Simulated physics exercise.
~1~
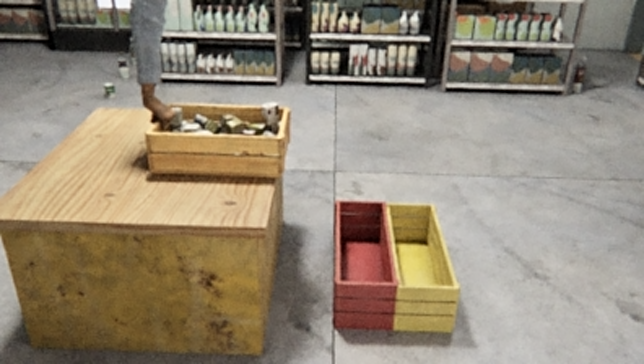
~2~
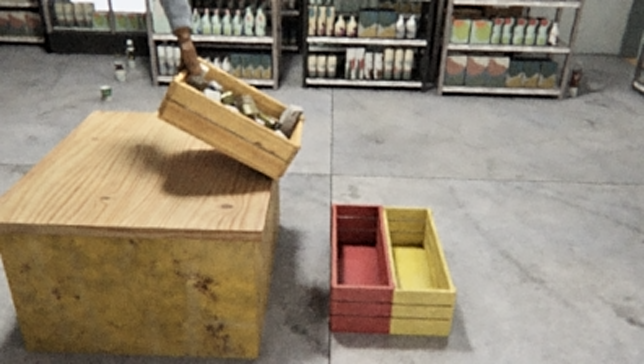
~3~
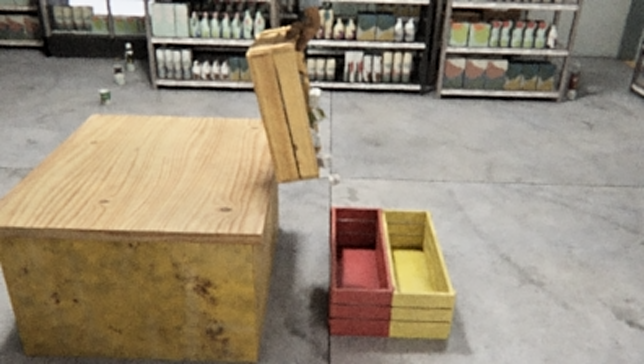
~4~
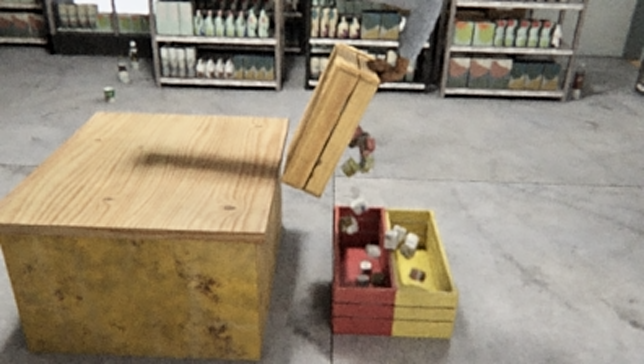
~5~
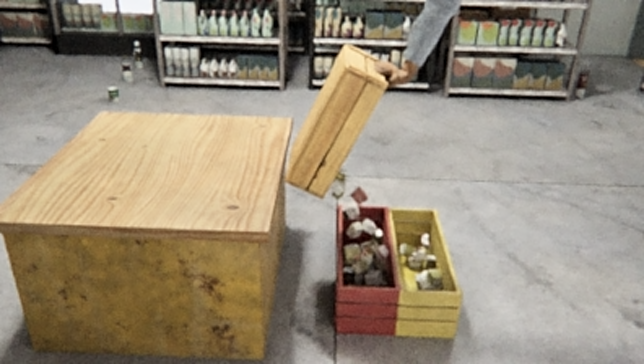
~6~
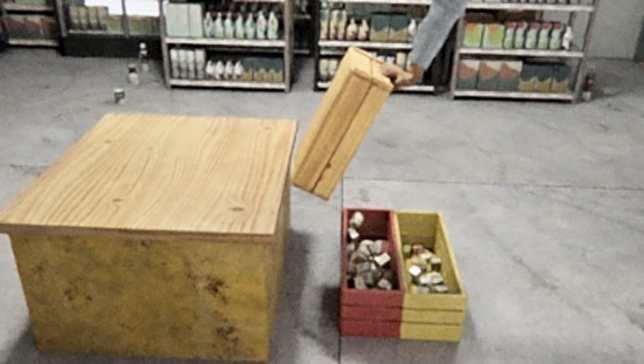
In a storeroom with stocked shelves along the back, a wooden crate full of small cartons sits at the right edge of a large wooden bench, a hand at its rim. On the concrete floor to the right stand an empty red tote and, beyond it, a yellow tub. The hand lifts the crate and tilts it to the right until it stands on end past the bench's edge. As it tips further, cartons tumble out into both containers. The crate stays tipped over, seemingly emptied, with more cartons in the red tote than in the yellow tub.
